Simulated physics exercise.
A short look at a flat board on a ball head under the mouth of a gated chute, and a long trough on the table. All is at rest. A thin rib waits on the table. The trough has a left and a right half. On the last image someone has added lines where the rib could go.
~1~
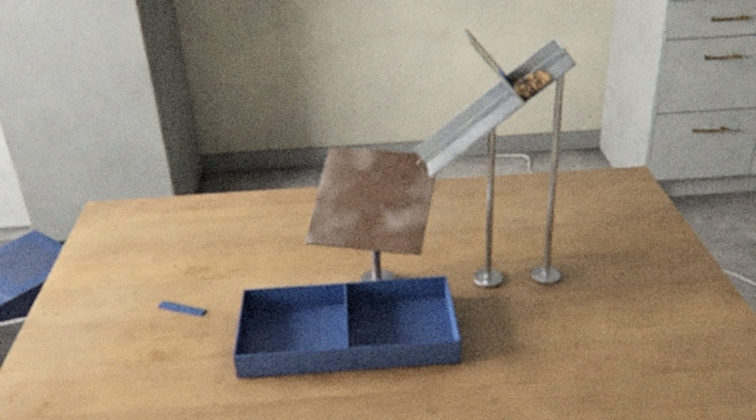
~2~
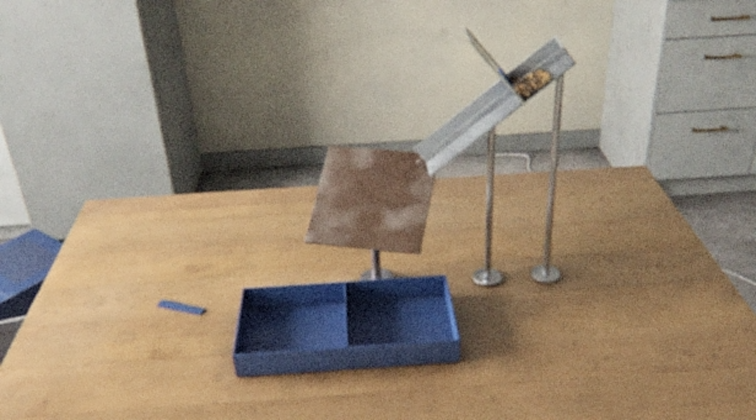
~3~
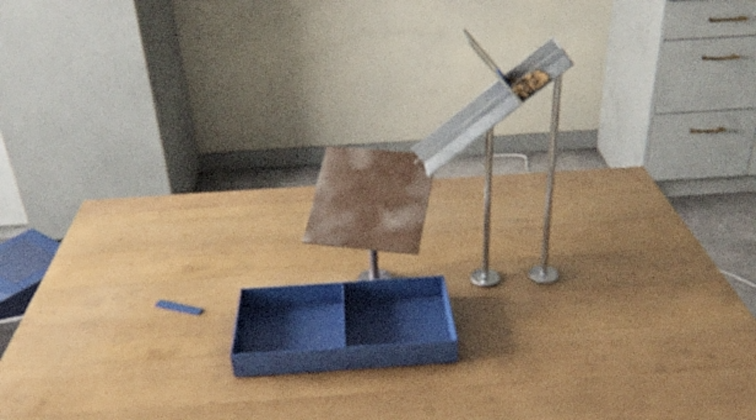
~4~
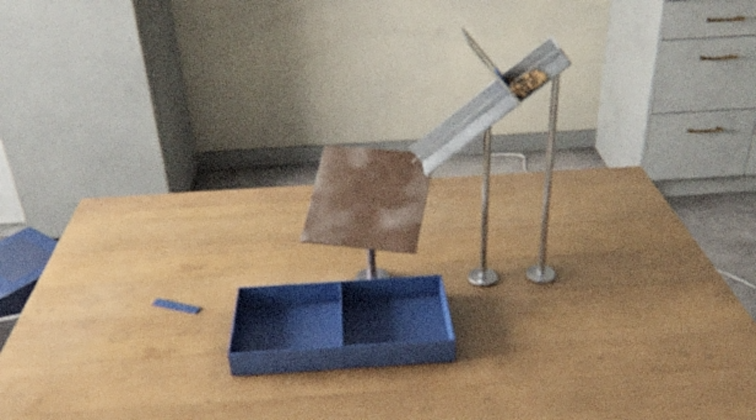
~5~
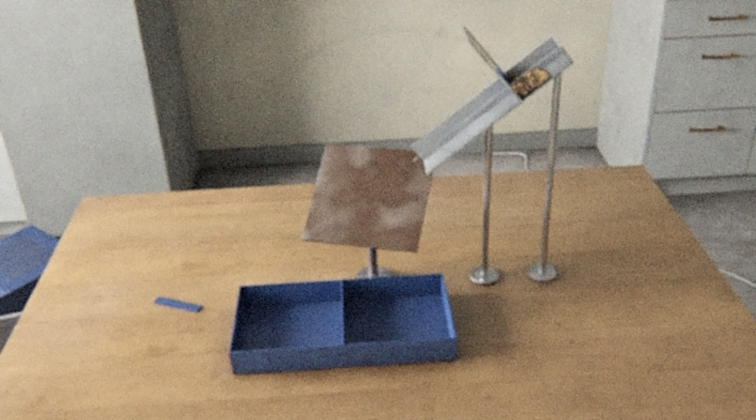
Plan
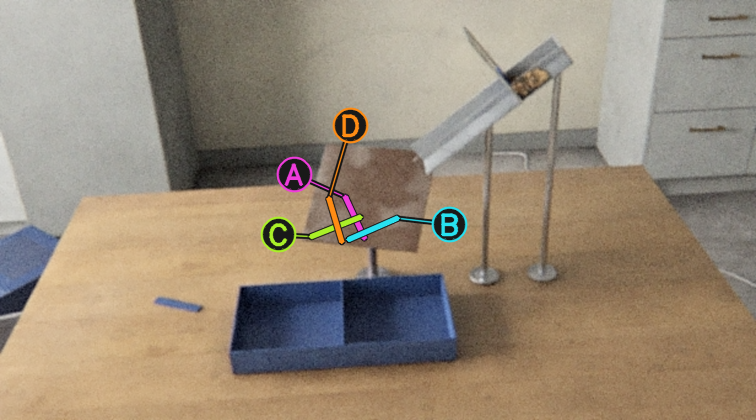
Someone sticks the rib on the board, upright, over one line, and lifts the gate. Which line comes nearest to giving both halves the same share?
Use line D.
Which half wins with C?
Left.
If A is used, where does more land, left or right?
Right.
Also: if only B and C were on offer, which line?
It is C.
On the marked copy, line A from (345, 197) to (364, 237); line B from (397, 218) to (348, 239); line C from (360, 217) to (311, 236); line D from (329, 198) to (341, 241).
If A is chosen, of what is caught, a small part in the left half, most in the right.
If B is chosen, of what is caught, all in the left half, none in the right.
If C is chosen, of what is caught, most in the left half, a small part in the right.
If D is chosen, of what is caught, about a third in the left half, about two thirds in the right.
